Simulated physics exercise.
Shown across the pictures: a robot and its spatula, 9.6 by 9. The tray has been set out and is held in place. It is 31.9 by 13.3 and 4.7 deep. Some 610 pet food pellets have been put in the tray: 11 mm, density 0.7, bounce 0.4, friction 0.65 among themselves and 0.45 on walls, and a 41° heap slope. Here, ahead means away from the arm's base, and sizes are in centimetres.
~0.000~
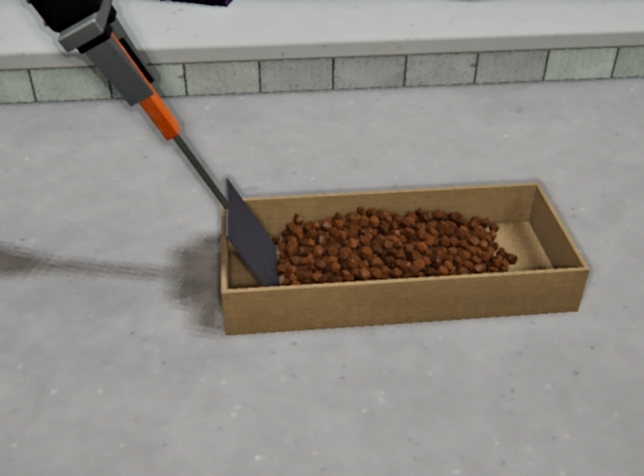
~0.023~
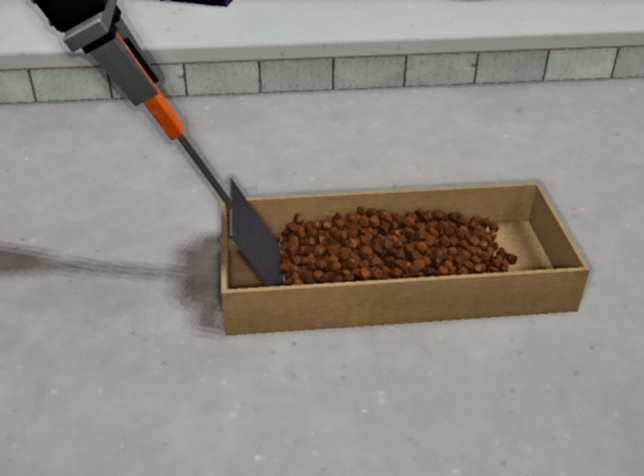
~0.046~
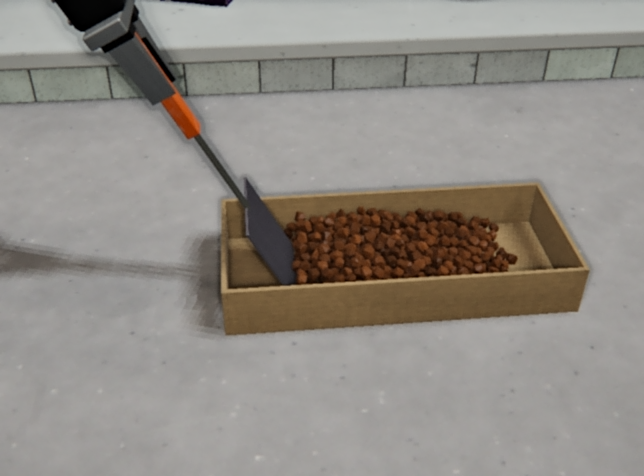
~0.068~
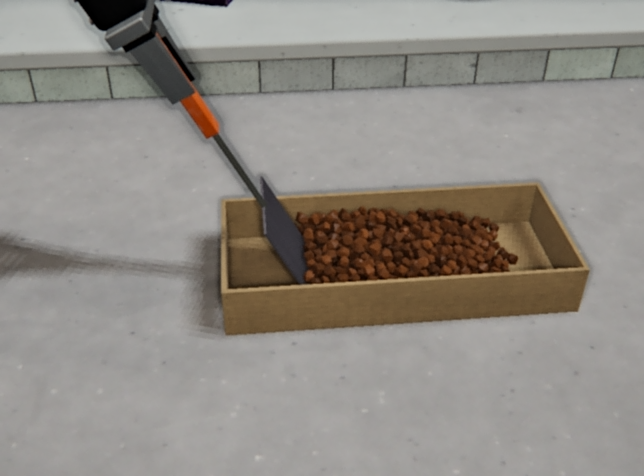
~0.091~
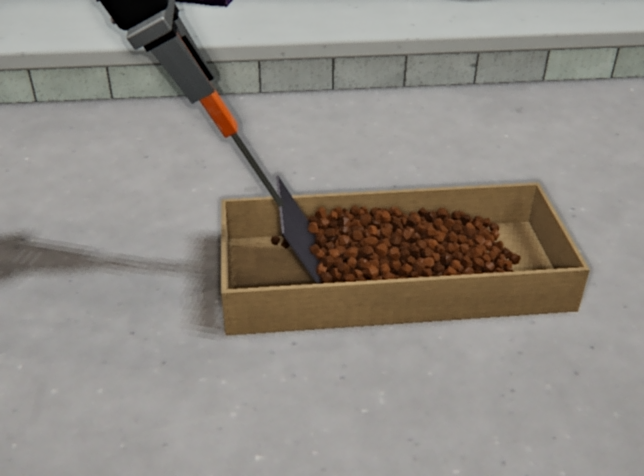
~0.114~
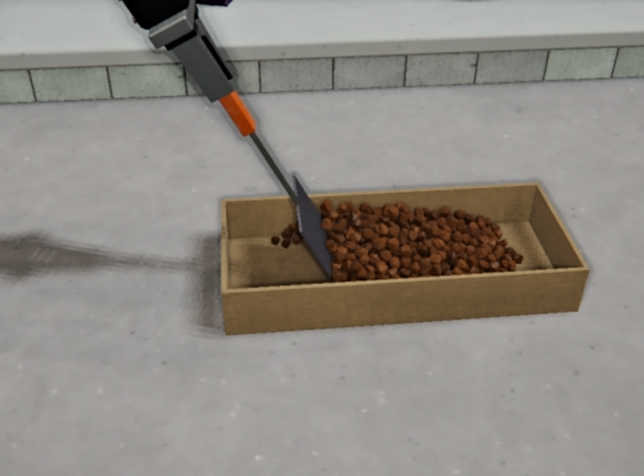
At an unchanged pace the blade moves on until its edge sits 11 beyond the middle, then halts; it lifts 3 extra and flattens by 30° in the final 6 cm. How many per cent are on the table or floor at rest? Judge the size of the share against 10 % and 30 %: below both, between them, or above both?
Between them.
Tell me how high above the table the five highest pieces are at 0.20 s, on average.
Roughly 6 cm.
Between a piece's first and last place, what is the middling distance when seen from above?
I'd estimate close to 9 centimetres.
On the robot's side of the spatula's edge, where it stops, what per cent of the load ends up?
I'd guess around 40 in a hundred.
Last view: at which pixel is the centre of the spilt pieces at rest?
About (595, 252).
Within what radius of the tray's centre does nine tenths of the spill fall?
Roughly 30 cm.
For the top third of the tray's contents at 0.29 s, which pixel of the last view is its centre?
(470, 219).
After 0.20 s, sloping 63°, highest piece 6 above the table; 606 in the tray.
After 0.29 s, sloping 54°, highest piece 11 above the table; 601 in the tray, 5 on the blade or in flight.
After 0.53 s, sloping 33°, highest piece 7 above the table; 513 in the tray, 86 on the table or floor, 7 on the blade or in flight.
After 1.58 s, sloping 33°, highest piece 7 above the table; 510 in the tray, 95 on the table or floor, 1 on the blade or in flight.
At rest, 510 in the tray, 95 on the table or floor, 1 on the blade or in flight. That is 16 % on the table or floor.
